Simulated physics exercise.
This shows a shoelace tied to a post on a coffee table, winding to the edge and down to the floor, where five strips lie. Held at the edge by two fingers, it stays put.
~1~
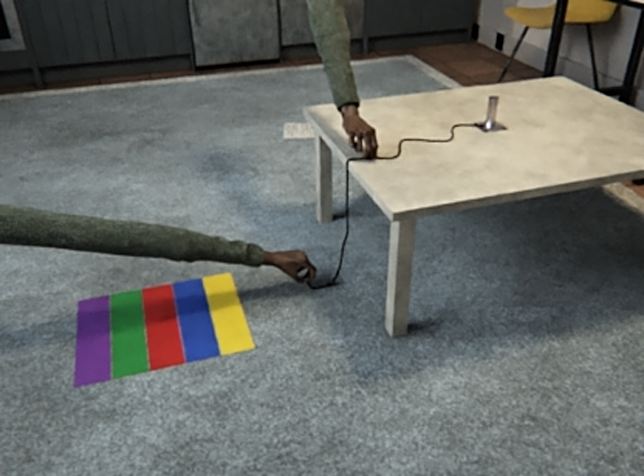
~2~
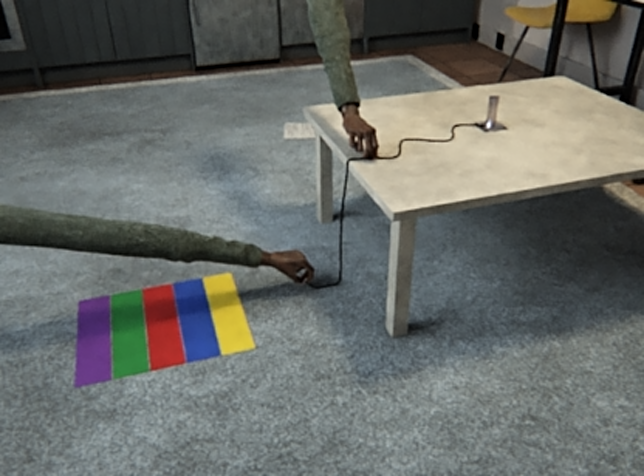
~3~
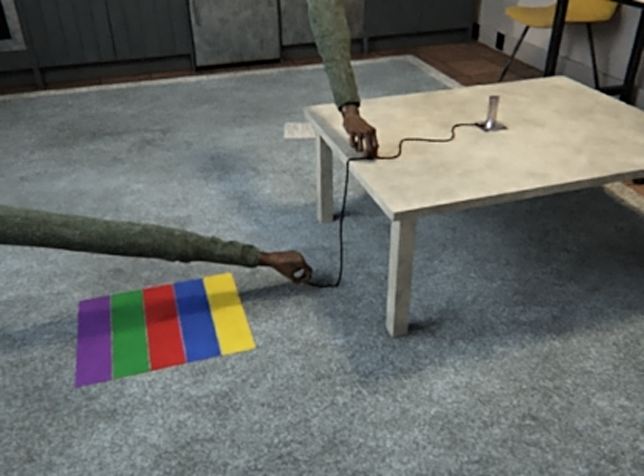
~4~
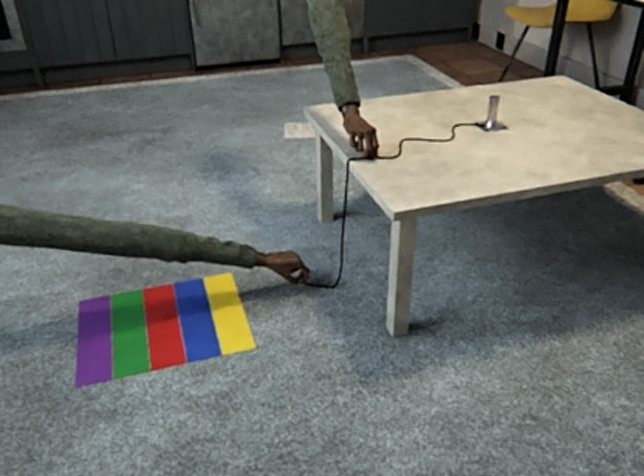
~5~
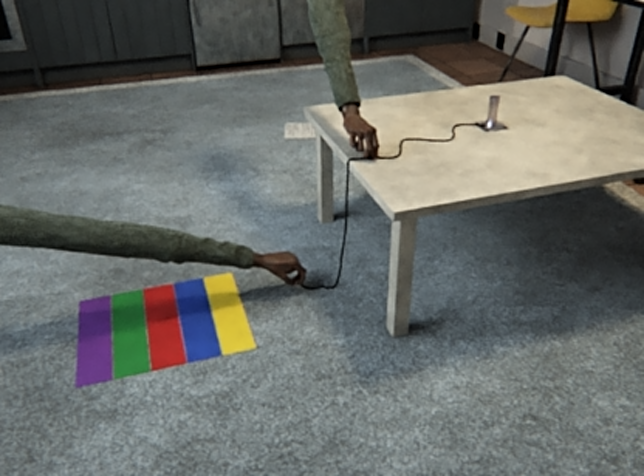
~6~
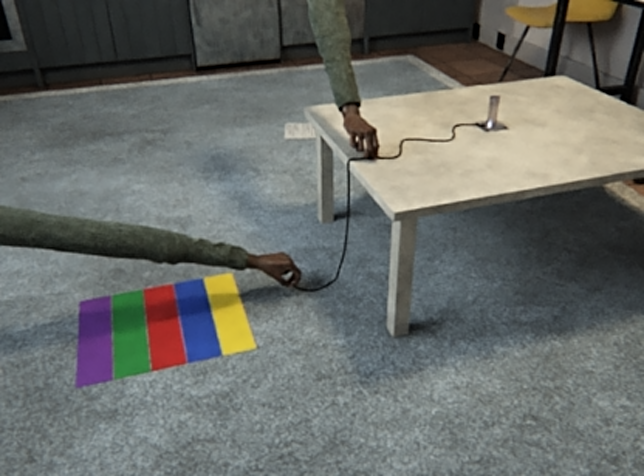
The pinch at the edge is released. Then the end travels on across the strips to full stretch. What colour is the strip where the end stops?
It is red.
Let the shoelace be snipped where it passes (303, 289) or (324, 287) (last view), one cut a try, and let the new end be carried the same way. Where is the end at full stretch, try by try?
About (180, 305), then (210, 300).
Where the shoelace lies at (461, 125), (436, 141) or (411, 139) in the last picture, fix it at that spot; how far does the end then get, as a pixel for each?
In order of the tries: About (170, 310), then (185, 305), then (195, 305).
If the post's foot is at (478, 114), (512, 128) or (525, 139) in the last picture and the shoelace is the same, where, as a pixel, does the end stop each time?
Approximate places, in that order: (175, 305), (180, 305), (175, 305).
Soon after, end near (215, 299); over yellow.
After that, end near (180, 306); over blue.
At the stop, end near (160, 310); over red. It gets as far as the red strip.
